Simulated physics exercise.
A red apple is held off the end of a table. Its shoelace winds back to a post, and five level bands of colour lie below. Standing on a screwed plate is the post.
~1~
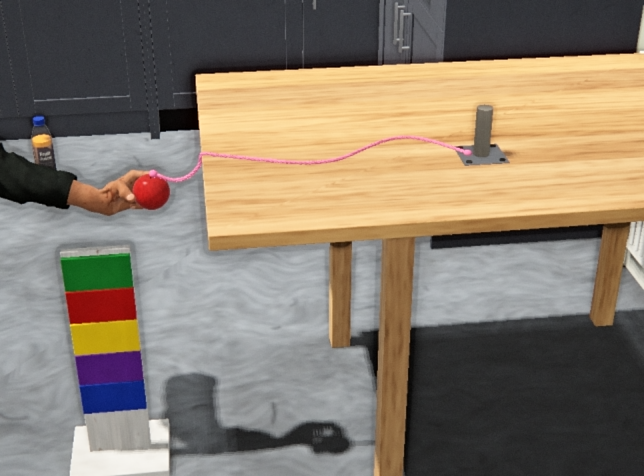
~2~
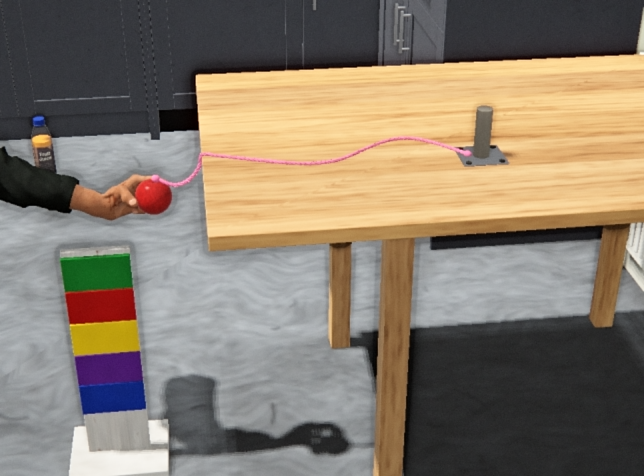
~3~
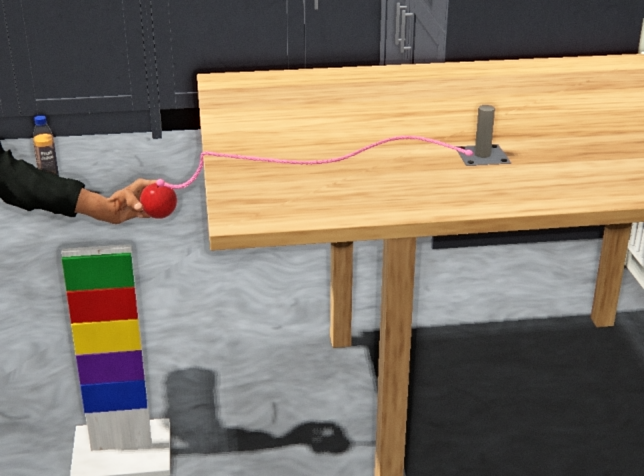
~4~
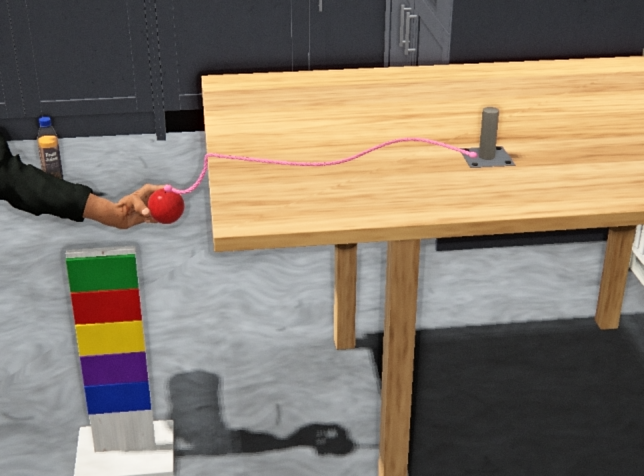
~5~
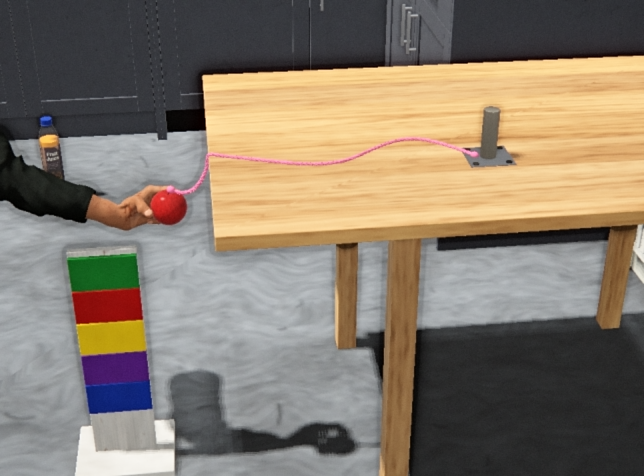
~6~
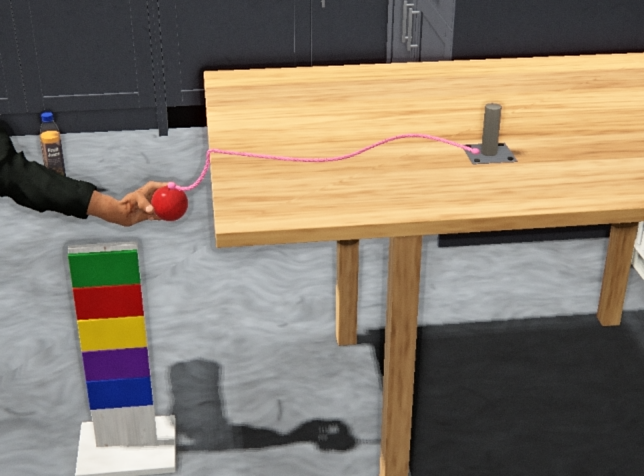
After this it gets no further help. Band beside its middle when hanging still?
Green.
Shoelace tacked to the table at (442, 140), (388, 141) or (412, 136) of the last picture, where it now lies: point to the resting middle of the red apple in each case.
Readings in order - (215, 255), (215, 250), (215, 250).
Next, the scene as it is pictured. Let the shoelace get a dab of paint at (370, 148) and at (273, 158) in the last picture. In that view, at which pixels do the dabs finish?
They finish at (345, 153) and (237, 153) respectively.
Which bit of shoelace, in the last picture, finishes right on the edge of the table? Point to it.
It's the piece you see at (242, 154).
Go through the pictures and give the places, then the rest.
The first picture shows red apple (152, 191); green (97, 274); red (102, 307); yellow (106, 338); purple (110, 369); blue (113, 398).
The second picture shows red apple (154, 196); shoelace through (440, 145) (384, 142) (334, 161) (271, 162) (204, 158).
The third picture shows red apple (159, 201).
The fourth picture shows red apple (166, 206); shoelace through (446, 146) (390, 143) (340, 162) (277, 162) (210, 158).
The fifth picture shows red apple (169, 207).
The sixth picture shows red apple (170, 203); shoelace through (448, 142) (392, 139) (342, 158) (279, 158) (212, 154).
Soon after, apple near (184, 256); level with green.
Then, apple near (244, 264); level with green.
Further on, apple near (212, 265); level with green.
At rest, apple near (217, 266); level with green. The green one.
